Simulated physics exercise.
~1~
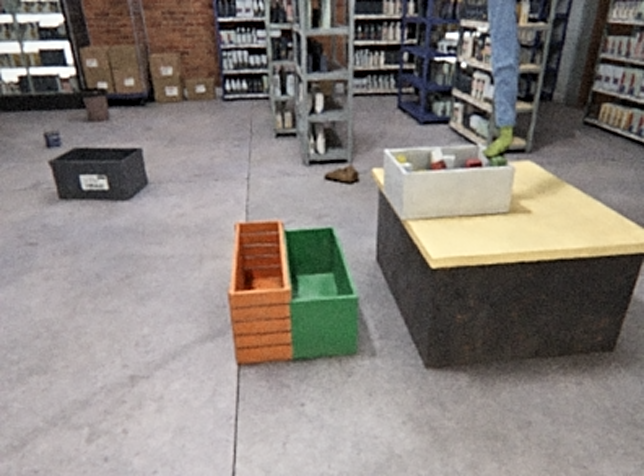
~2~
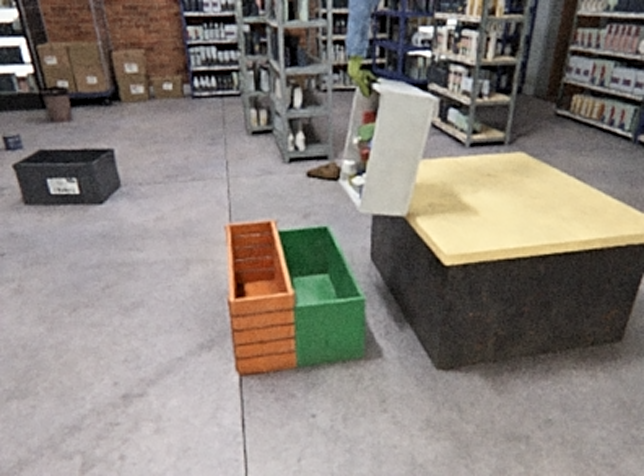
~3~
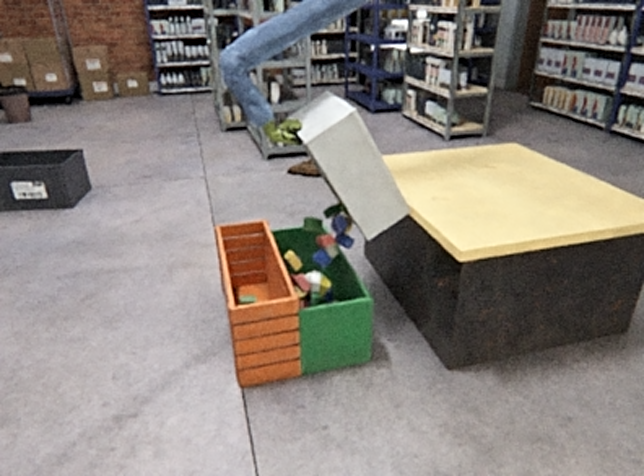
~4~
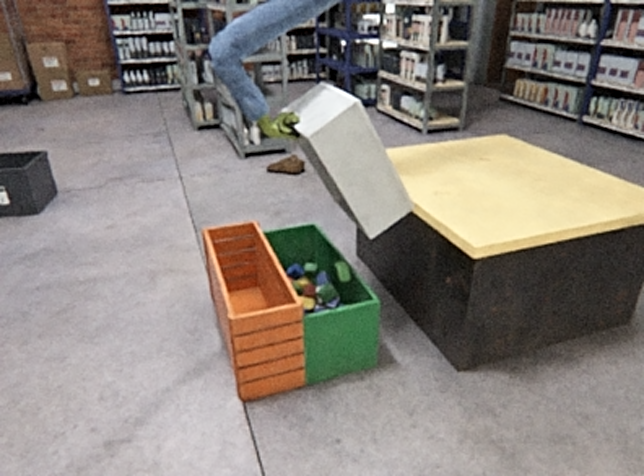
A white box tips off the bench edge, spilling colourful toy bricks mostly into the green trough.
